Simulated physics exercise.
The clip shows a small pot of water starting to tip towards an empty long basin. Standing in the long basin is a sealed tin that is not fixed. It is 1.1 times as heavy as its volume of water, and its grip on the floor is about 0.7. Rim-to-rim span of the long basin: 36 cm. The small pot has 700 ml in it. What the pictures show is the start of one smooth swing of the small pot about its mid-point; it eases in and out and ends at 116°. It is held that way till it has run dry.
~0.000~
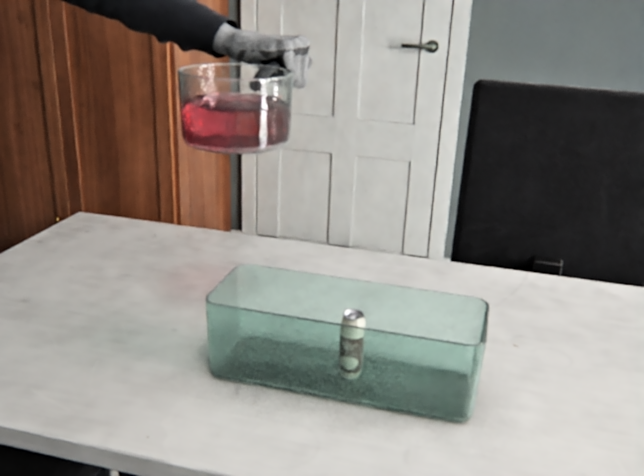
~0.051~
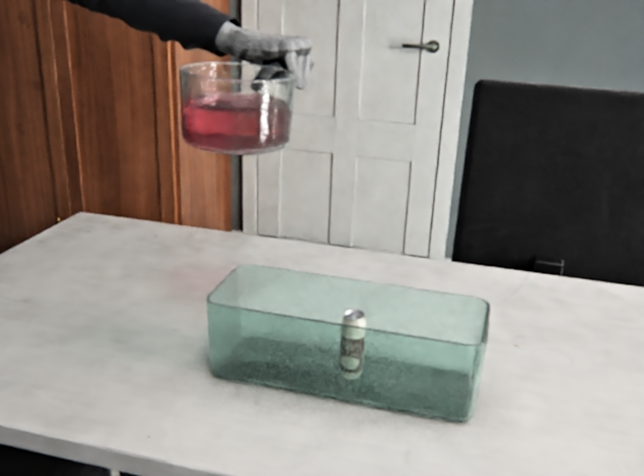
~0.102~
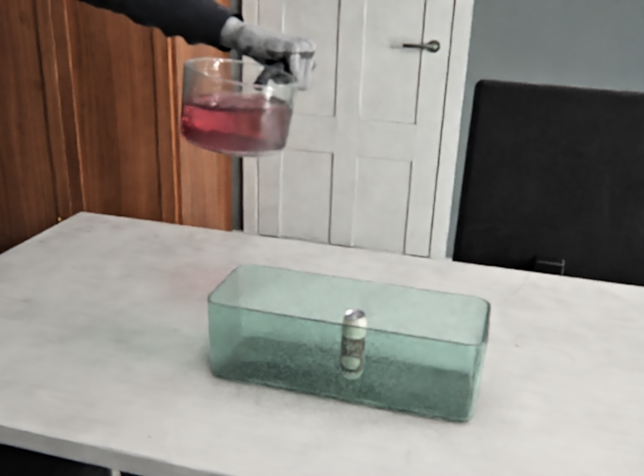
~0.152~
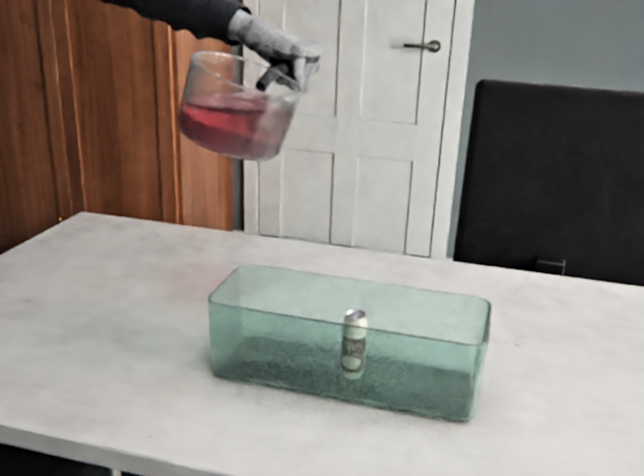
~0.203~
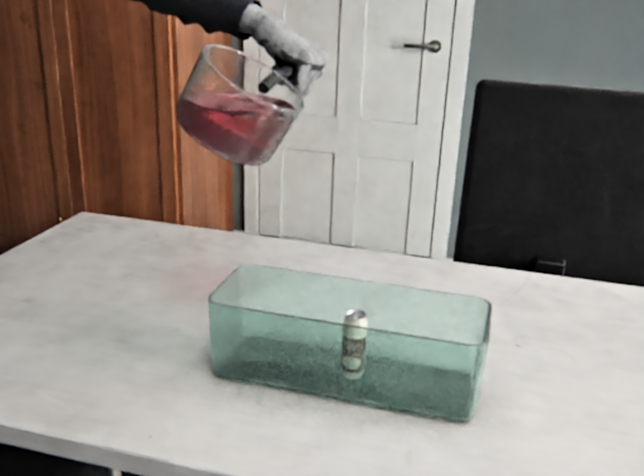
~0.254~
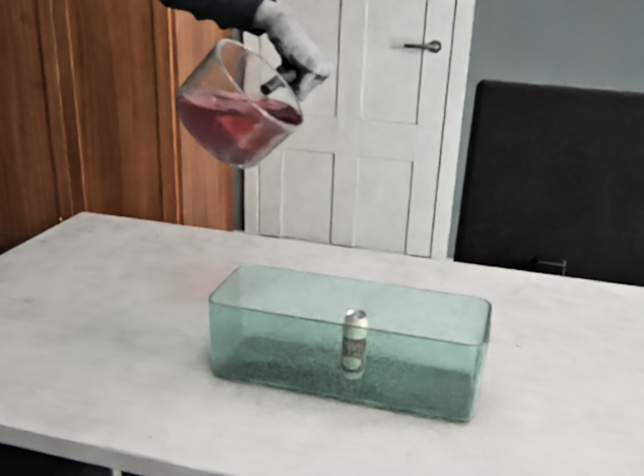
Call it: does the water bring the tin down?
Call: Brought down.
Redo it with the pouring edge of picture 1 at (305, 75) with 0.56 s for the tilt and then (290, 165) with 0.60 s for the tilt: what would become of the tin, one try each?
Trial 1 - tin tips; trial 2 - tin stays standing.
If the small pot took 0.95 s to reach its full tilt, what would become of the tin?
Result: Tin tipped over.
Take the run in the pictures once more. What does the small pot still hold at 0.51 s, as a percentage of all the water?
26 %.
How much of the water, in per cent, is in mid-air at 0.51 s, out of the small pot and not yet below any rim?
About 66 per cent.
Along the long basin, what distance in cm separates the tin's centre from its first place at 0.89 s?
The tin has gone some 8 cm.
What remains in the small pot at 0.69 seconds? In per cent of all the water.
4 %.
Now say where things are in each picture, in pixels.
It leans 0°; its right rim is at (290, 77); the water meets the walls at (190, 97) and (288, 106); the long basin's rim runs from (222, 283) to (487, 323); the tin's top is at (353, 317), in the first picture.
It leans 2°; its right rim is at (292, 79); the water meets the walls at (191, 97) and (289, 106), in the second picture.
It leans 8°; its right rim is at (295, 86); the water meets the walls at (191, 97) and (290, 106), in the third picture.
It leans 17°; its right rim is at (298, 96); the water meets the walls at (191, 96) and (293, 108), in the fourth picture.
It leans 30°; its right rim is at (300, 111); the water meets the walls at (188, 95) and (296, 111), in the fifth picture.
It leans 44°; its right rim is at (298, 127); the water meets the walls at (187, 89) and (295, 114); 1 per cent is over the edge, in the sixth picture.
By 0.51 s the tilt is 109° and 26 per cent is still to pour; the tin stands where it began.
By 0.69 s the tilt is 116° and 4 per cent is still to pour; the tin stands 3 cm from where it began.
By 0.89 s the tilt is 116° and 0 per cent is still to pour; the tin lies on its side.
By 1.10 s the tilt is 116° and 0 per cent is still to pour; the tin lies on its side.
At rest the tin lies on its side.
